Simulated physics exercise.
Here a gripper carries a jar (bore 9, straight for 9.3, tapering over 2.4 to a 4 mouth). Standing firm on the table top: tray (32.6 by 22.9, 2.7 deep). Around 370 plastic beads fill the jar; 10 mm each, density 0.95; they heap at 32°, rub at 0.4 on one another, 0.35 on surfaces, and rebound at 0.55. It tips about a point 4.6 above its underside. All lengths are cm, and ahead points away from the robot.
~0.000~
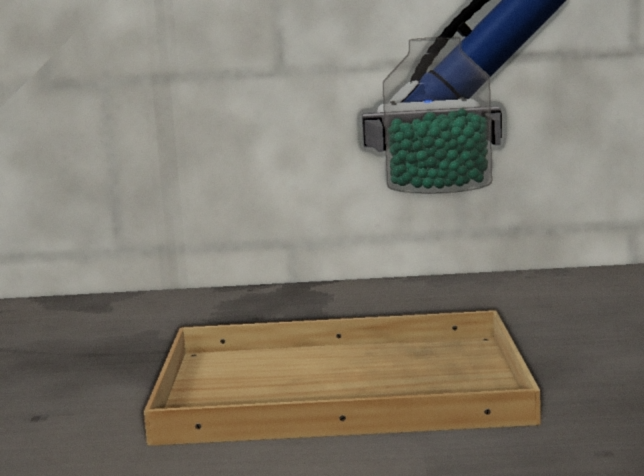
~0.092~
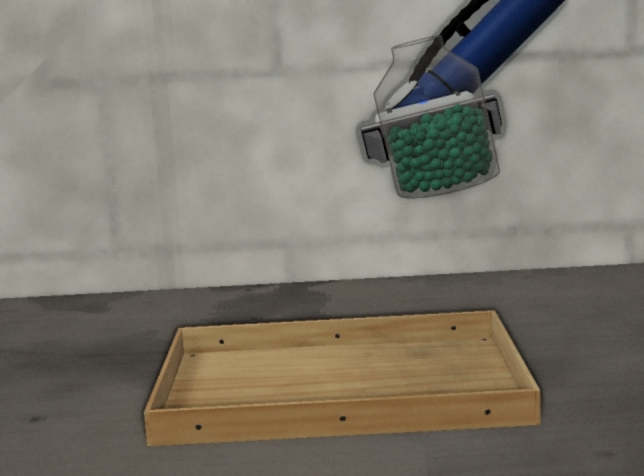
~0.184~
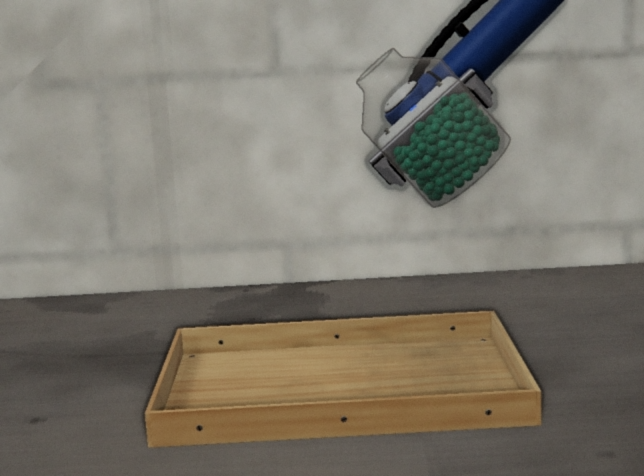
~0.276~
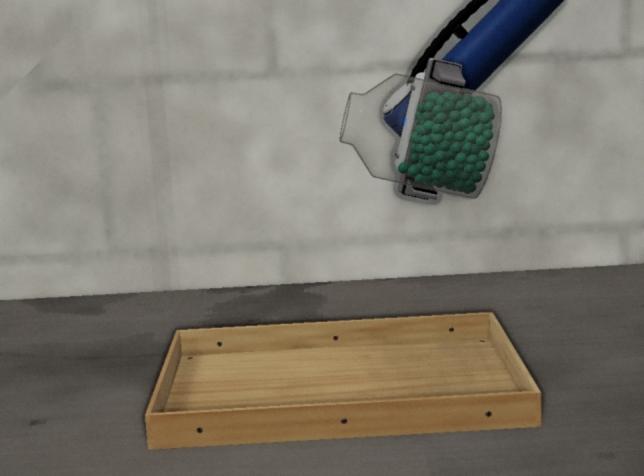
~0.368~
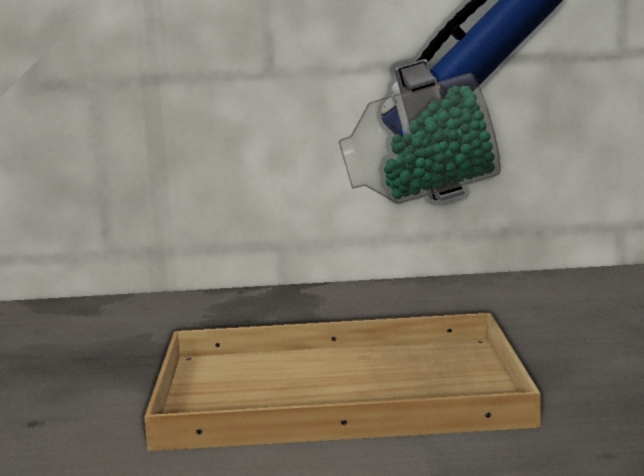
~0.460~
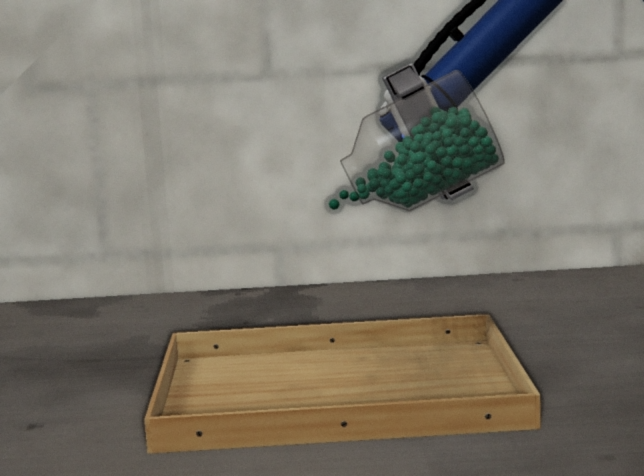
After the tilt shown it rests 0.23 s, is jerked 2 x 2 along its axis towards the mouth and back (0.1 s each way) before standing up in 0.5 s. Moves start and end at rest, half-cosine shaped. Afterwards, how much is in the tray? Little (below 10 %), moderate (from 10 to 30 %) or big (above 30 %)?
A moderate share, from 10 to 30 %, ends in the tray.
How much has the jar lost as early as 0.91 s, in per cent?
Near 10 per cent so far.
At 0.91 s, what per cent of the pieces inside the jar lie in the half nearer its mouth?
About 65 per cent.
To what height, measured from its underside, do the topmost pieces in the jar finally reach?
About 6.0 cm.
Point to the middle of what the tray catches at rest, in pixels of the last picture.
Around (240, 387).
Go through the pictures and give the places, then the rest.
The first picture shows the jar middle at (438, 134), upright; upper third of the load around (440, 130), from x 395 to 485, top at y 115; 371 in the jar.
The second picture shows the jar middle at (437, 134), tipped 11°; upper third of the load around (445, 130), from x 390 to 485, top at y 110.
The third picture shows the jar middle at (437, 135), tipped 39°; upper third of the load around (454, 125), from x 400 to 495, top at y 100.
The fourth picture shows the jar middle at (437, 137), tipped 75°; upper third of the load around (454, 116), from x 405 to 490, top at y 95.
The fifth picture shows the jar middle at (436, 138), tipped 103°; upper third of the load around (456, 119), from x 390 to 490, top at y 90.
The sixth picture shows the jar middle at (435, 140), tipped 114°; upper third of the load around (452, 134), from x 335 to 495, top at y 110; 369 in the jar, 2 in flight or on a rim.
After 0.91 s, tipped 114°, highest piece 24 above the table; 333 in the jar, 29 in the tray, 9 in flight or on a rim.
After 1.36 s, tipped 48°, highest piece 28 above the table; 303 in the jar, 64 in the tray, 4 in flight or on a rim.
After 1.79 s, upright, highest piece 25 above the table; 302 in the jar, 69 in the tray.
After 2.49 s, upright, highest piece 25 above the table; 302 in the jar, 69 in the tray.
In the end, 302 in the jar, 69 in the tray. That is 19 % in the tray.
